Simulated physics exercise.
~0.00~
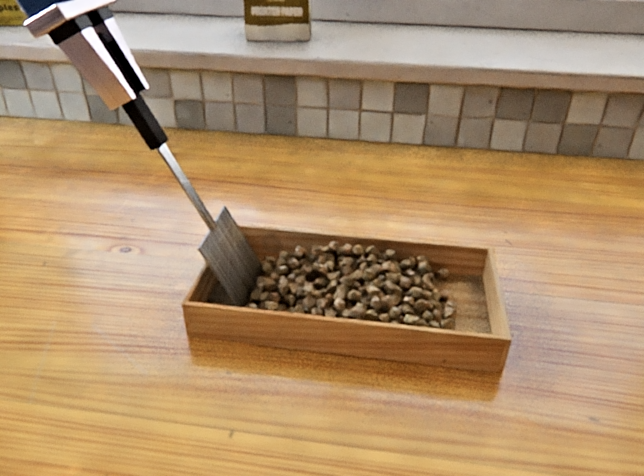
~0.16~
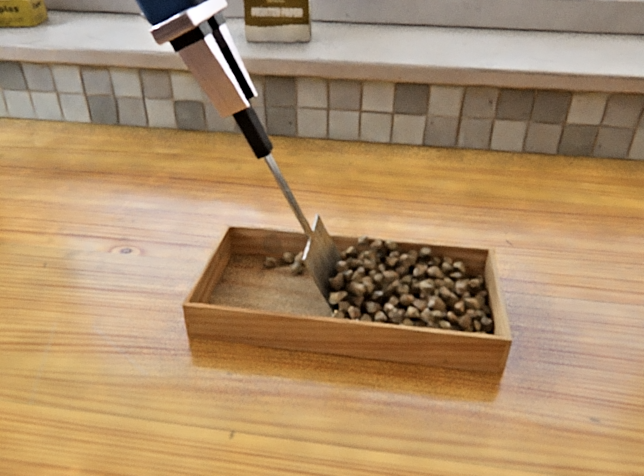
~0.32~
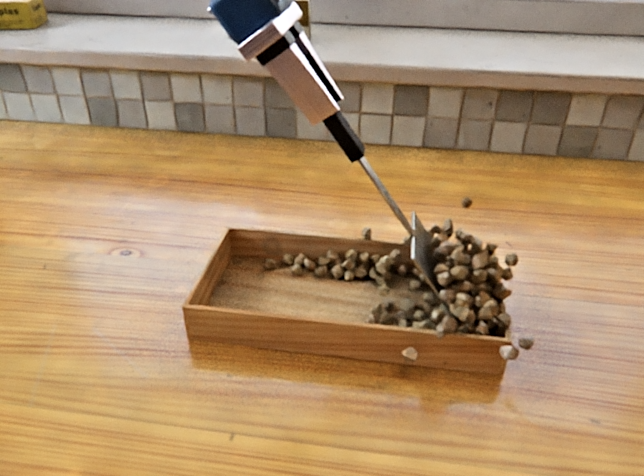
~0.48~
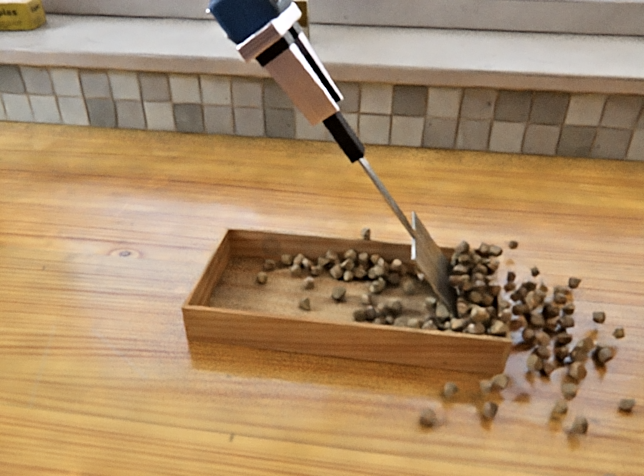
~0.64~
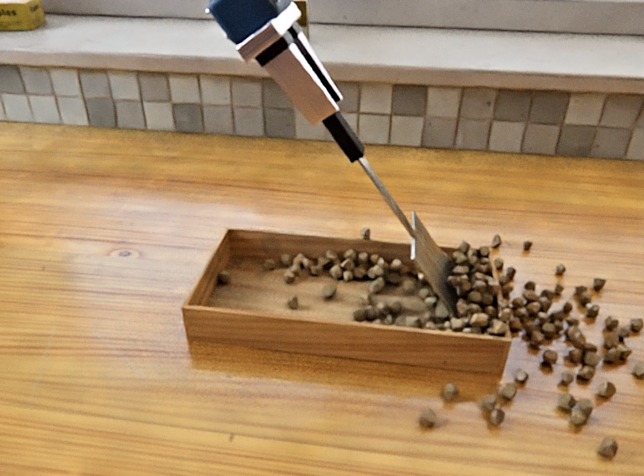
A robot arm with a blue, white and black body holds a grey metal spatula in a long brown wooden tray, which sits on a glossy wooden counter seen from above at a slight sway, with a tiled strip and pale ledge behind. The blade starts at the left end, beside a heap of small brownish pebbles. It sweeps right, piling the pebbles against the far end, then tilts and stops there. Pebbles spill over the right end and scatter across the counter, while most remain in the unmoved tray.
